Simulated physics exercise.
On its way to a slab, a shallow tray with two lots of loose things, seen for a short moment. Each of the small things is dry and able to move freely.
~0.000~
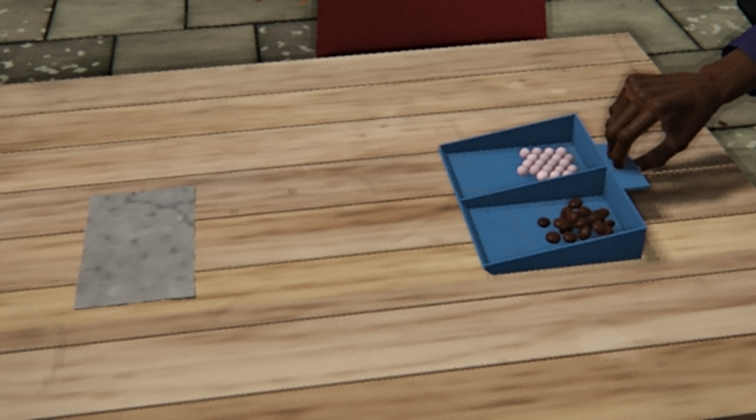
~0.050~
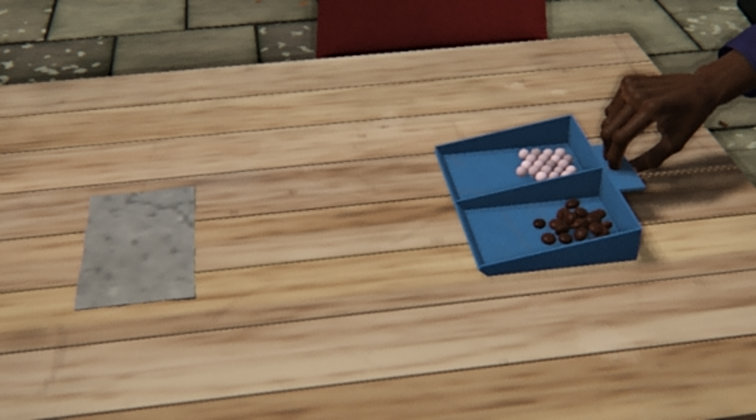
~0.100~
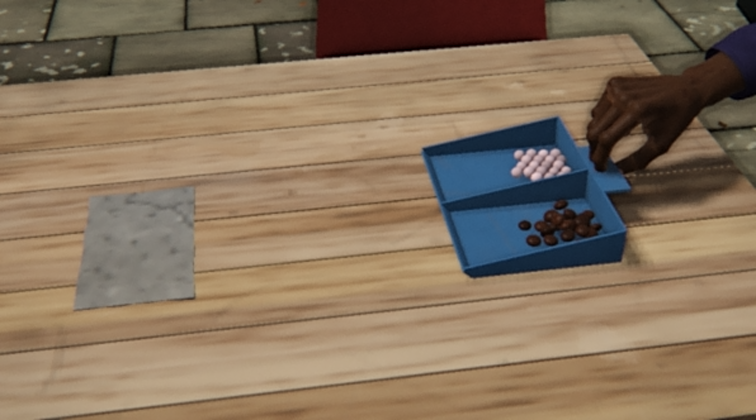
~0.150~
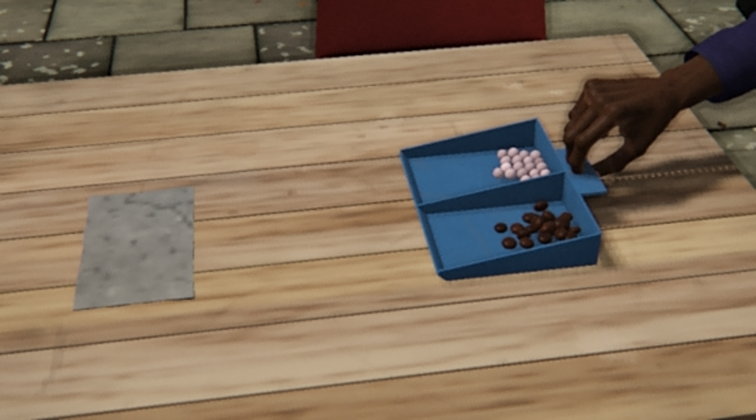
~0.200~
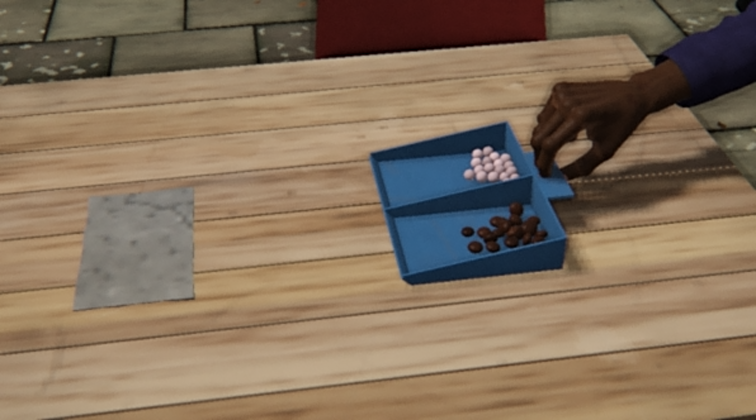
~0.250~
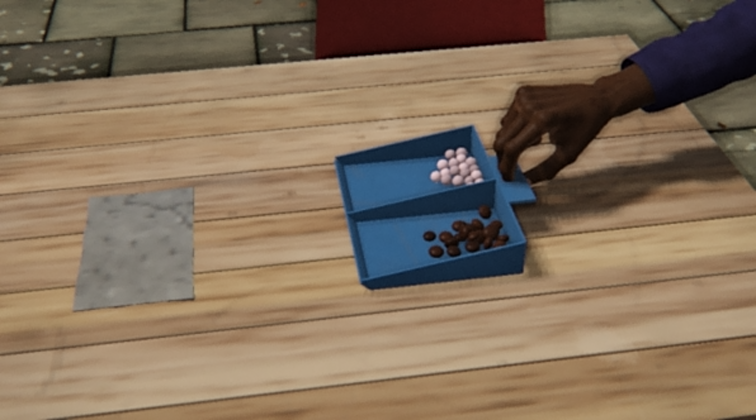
On a wooden table, a hand at the right holds the tab of a blue two-section tray, with pale pink pearls in the back section and brown drops in the front. The hand slides the tray left, slowly and then faster, narrowing the gap to a flat grey slab.
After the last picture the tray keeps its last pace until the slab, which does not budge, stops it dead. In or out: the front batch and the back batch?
Result: Front batch is kept in, back batch partly tumbles out.
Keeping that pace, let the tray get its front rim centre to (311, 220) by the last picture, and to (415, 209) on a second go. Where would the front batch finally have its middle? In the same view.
It would come to rest near (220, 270) the first time and near (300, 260) the second.
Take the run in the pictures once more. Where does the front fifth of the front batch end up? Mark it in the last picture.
Roughly (211, 262) in pixels.
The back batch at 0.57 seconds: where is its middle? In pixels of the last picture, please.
(256, 193), roughly.
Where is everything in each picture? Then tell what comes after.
In the first frame, front rim at (459, 203), at rest; slab at (137, 271); front batch at (574, 224), a few flat chocolate drops; back batch at (552, 165), a few sugar pearls.
In the second frame, front rim at (455, 204), hardly any of the way covered; back batch at (551, 165).
In the third frame, front rim at (441, 206), a small part of the way covered; front batch at (572, 227).
In the fourth frame, front rim at (417, 208), a small part of the way covered; back batch at (530, 168).
In the fifth frame, front rim at (384, 212), about a quarter of the way covered; front batch at (518, 233).
In the sixth frame, front rim at (347, 216), about half of the way covered; slab at (135, 272); front batch at (480, 237); back batch at (466, 174).
Around 0.36 s, tray still sliding, front rim near (272, 224); front batch all inside; back batch all inside.
Around 0.57 s, tray stopped at the slab; front batch all inside, moved towards the front rim; back batch all inside, moved towards the front rim.
Around 0.78 s, tray stopped at the slab; front batch all inside, moved towards the front rim; back batch about a third out of the tray.
Finally (1.6 s), tray stopped at the slab; front batch all inside, moved towards the front rim; back batch about a third out of the tray.
